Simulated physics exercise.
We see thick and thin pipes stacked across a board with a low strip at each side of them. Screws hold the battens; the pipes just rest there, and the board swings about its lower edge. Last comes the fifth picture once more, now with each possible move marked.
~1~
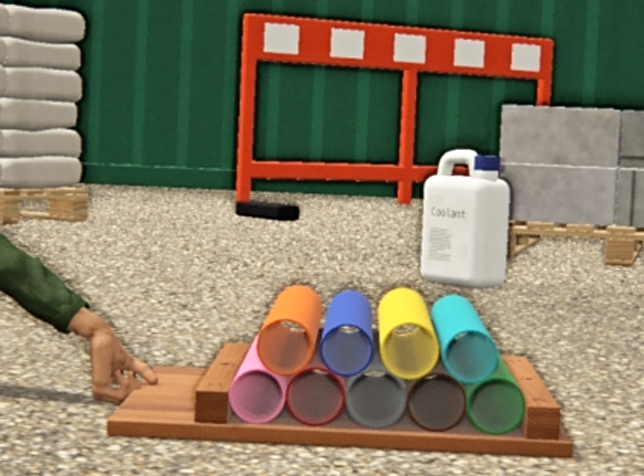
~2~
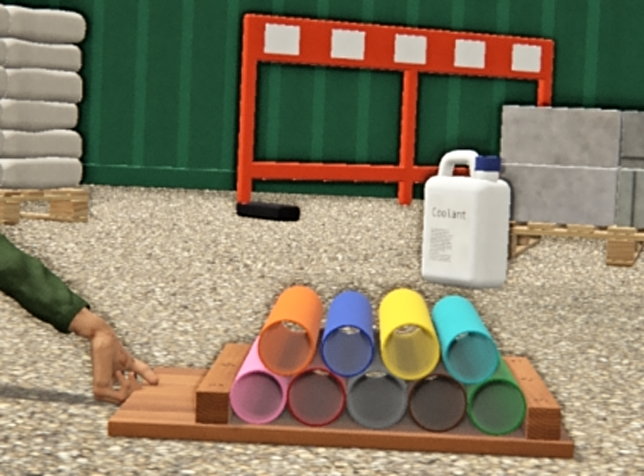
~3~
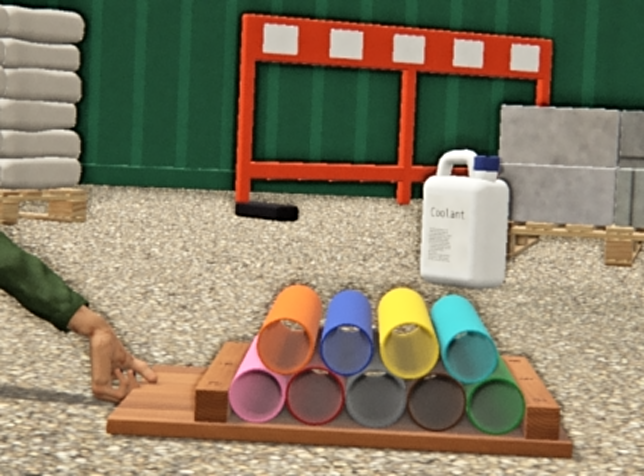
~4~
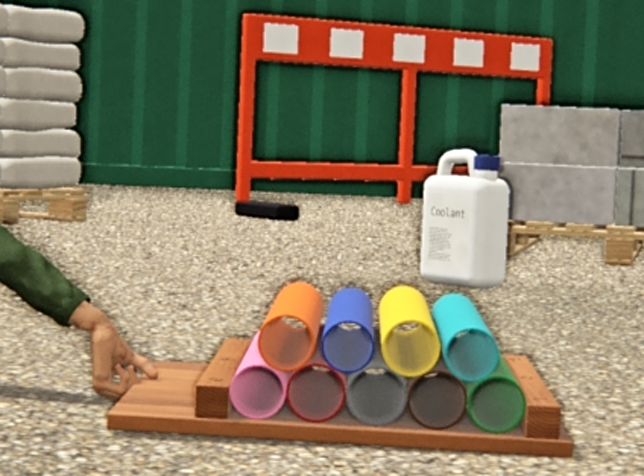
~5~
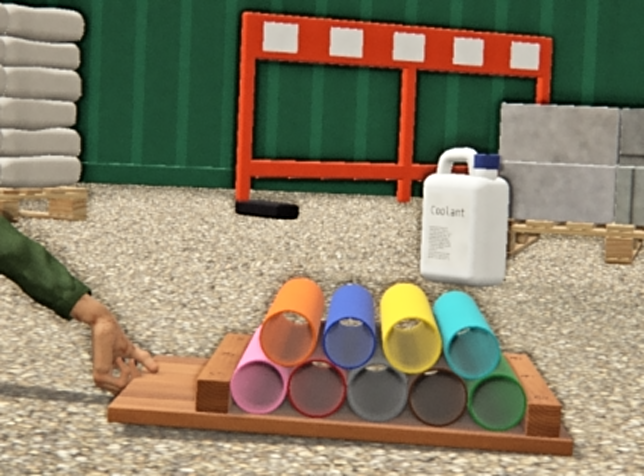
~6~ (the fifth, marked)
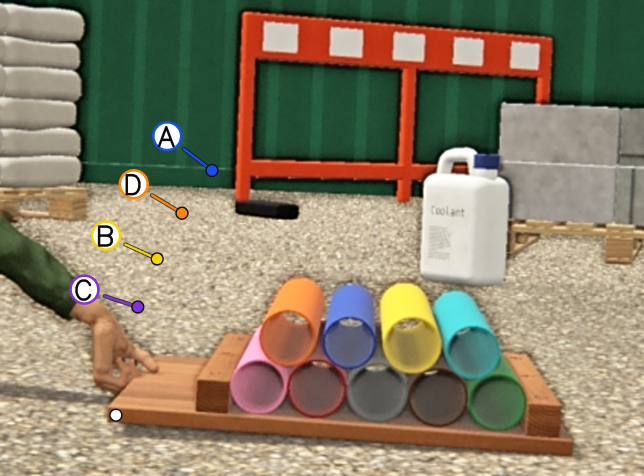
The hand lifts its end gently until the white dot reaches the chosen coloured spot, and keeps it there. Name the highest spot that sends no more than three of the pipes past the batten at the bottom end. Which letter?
D is the limit.
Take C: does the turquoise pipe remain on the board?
Yes, with C.
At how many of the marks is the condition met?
Three of the four.
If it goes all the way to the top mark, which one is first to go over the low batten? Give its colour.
It is the turquoise one.
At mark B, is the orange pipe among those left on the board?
Yes.
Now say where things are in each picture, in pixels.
In the first frame, orange pipe (285, 347); turquoise pipe (470, 356); board (343, 392).
In the second frame, board (344, 393); pink pipe (258, 396).
In the third frame, board (342, 392); pink pipe (257, 395); blue pipe (346, 349).
In the fourth frame, board (343, 389); pink pipe (258, 391); red pipe (316, 393).
In the fifth frame, board (343, 385); pink pipe (259, 386); red pipe (317, 389).
On the marked copy, A at (212, 170); B at (157, 259); C at (137, 307); D at (182, 213); the white dot at (116, 415).
Following D. Soon after the start, board at 17°.
Later, board at 29°.
In the end, board at 29°, none over the low batten.
As for the rest, A four over the low batten (blue, yellow, orange, turquoise); B none over the low batten; C none over the low batten.
